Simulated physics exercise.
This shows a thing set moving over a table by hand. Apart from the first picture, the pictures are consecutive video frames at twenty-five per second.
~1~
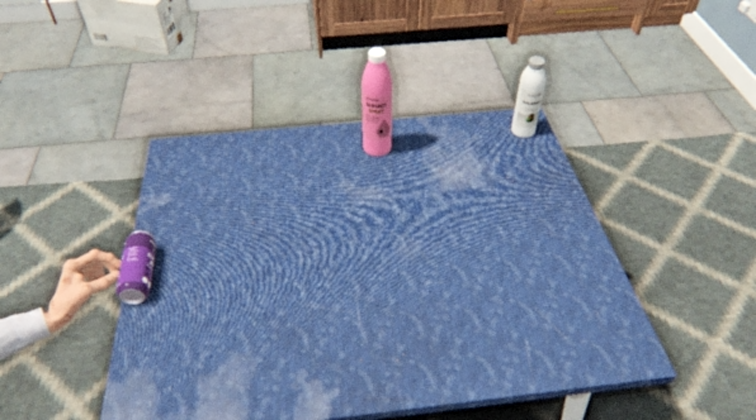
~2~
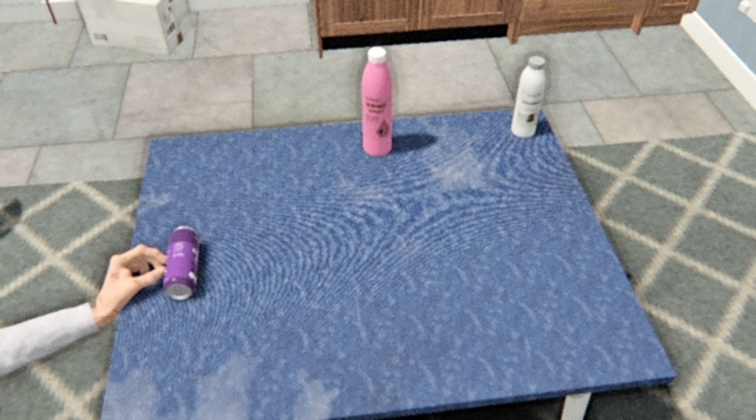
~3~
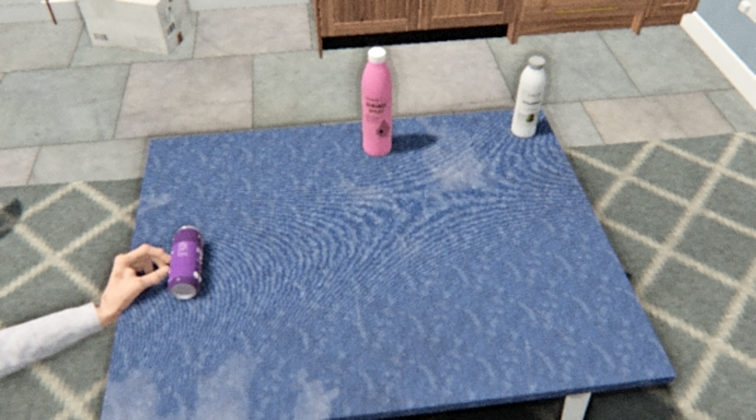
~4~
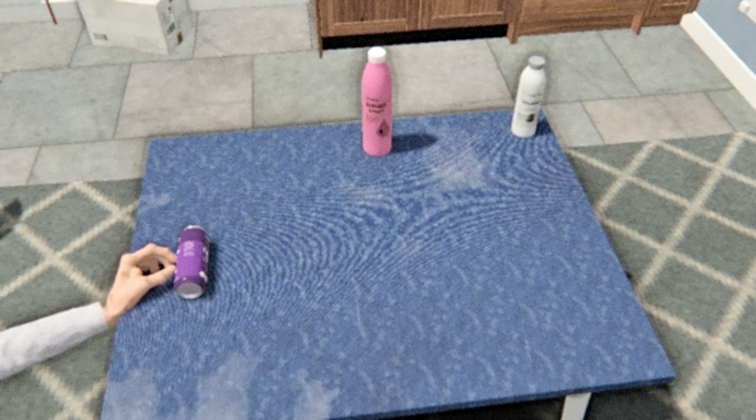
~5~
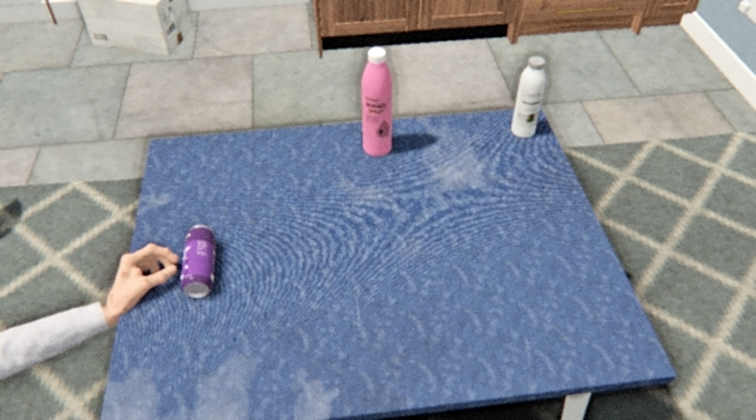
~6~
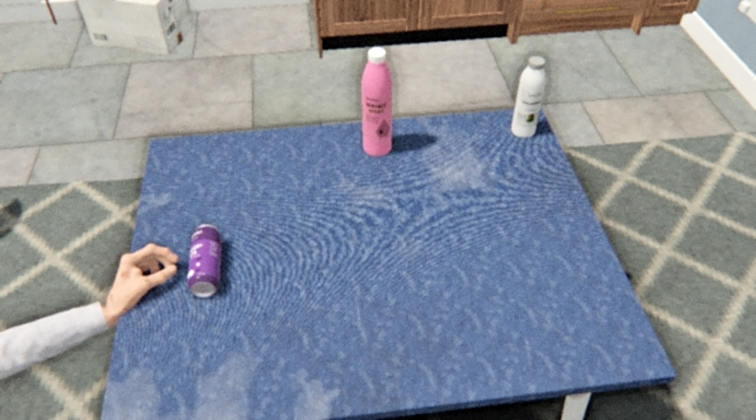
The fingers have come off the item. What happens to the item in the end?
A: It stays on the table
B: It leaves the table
A, it stays on the table.
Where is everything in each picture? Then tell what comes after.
Under the hand; purple can (137, 267), in the first picture.
Under the hand; purple can (182, 263), in the second picture.
Under the hand; purple can (186, 262), in the third picture.
Purple can (192, 262), in the fourth picture.
Purple can (199, 261), in the fifth picture.
Purple can (205, 261) rolled a little, in the sixth picture.
Then, 0.10 s after the last picture, purple can rolled about its own width near (219, 259).
Then, 0.30 s after the last picture, purple can rolled well along near (241, 257).
Then, 0.50 s after the last picture, purple can rolled well along near (255, 255).
At rest, moved from the start, purple can. Seen from the same camera at the end, purple can near (260, 255).
